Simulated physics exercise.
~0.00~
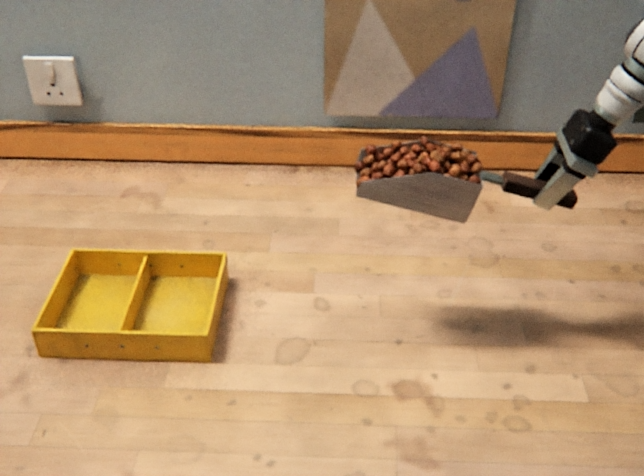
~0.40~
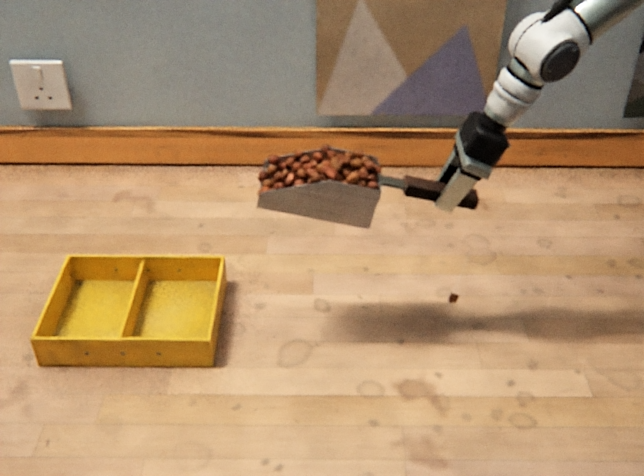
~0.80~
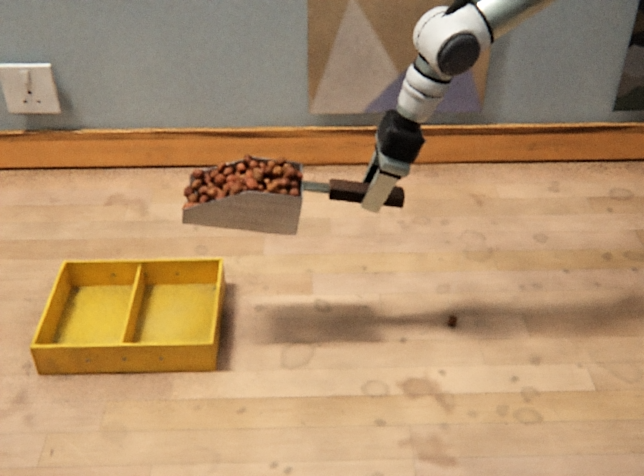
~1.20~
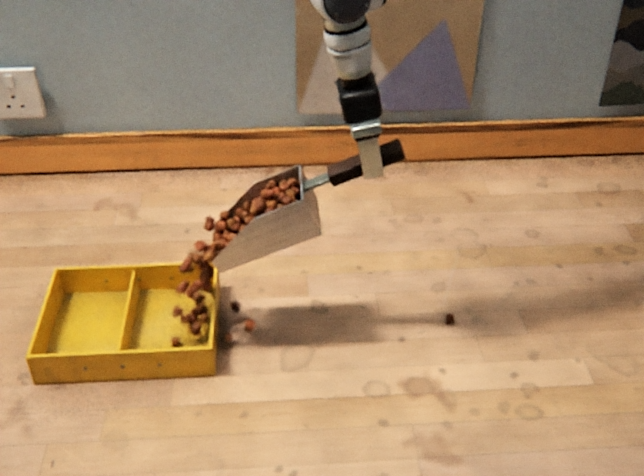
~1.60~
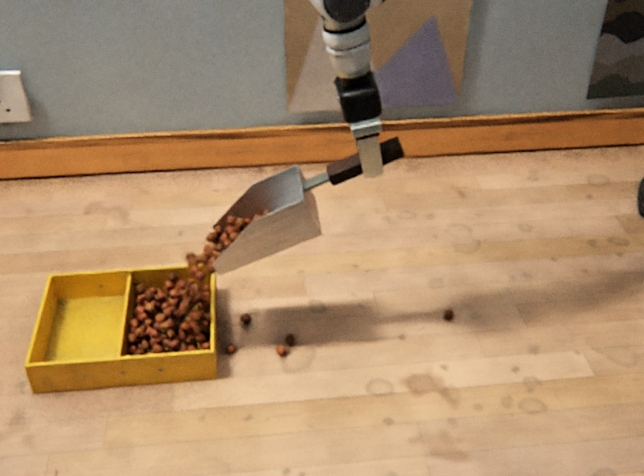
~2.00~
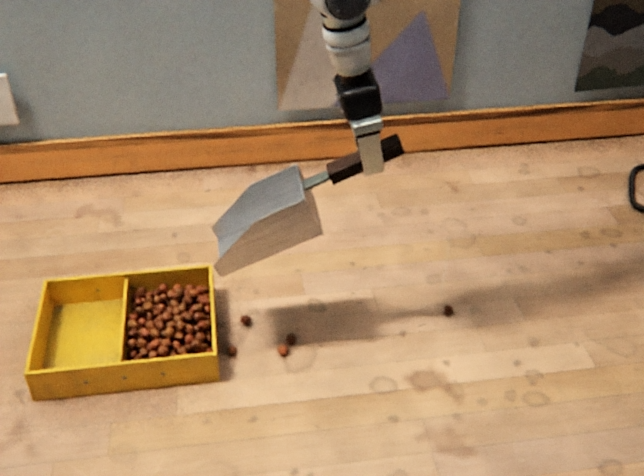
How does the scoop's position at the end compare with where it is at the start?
At the end the scoop is further to the left and slightly lower, held tilted just beside and above the right side of the yellow box, whereas at the start it is well to the right of the box.
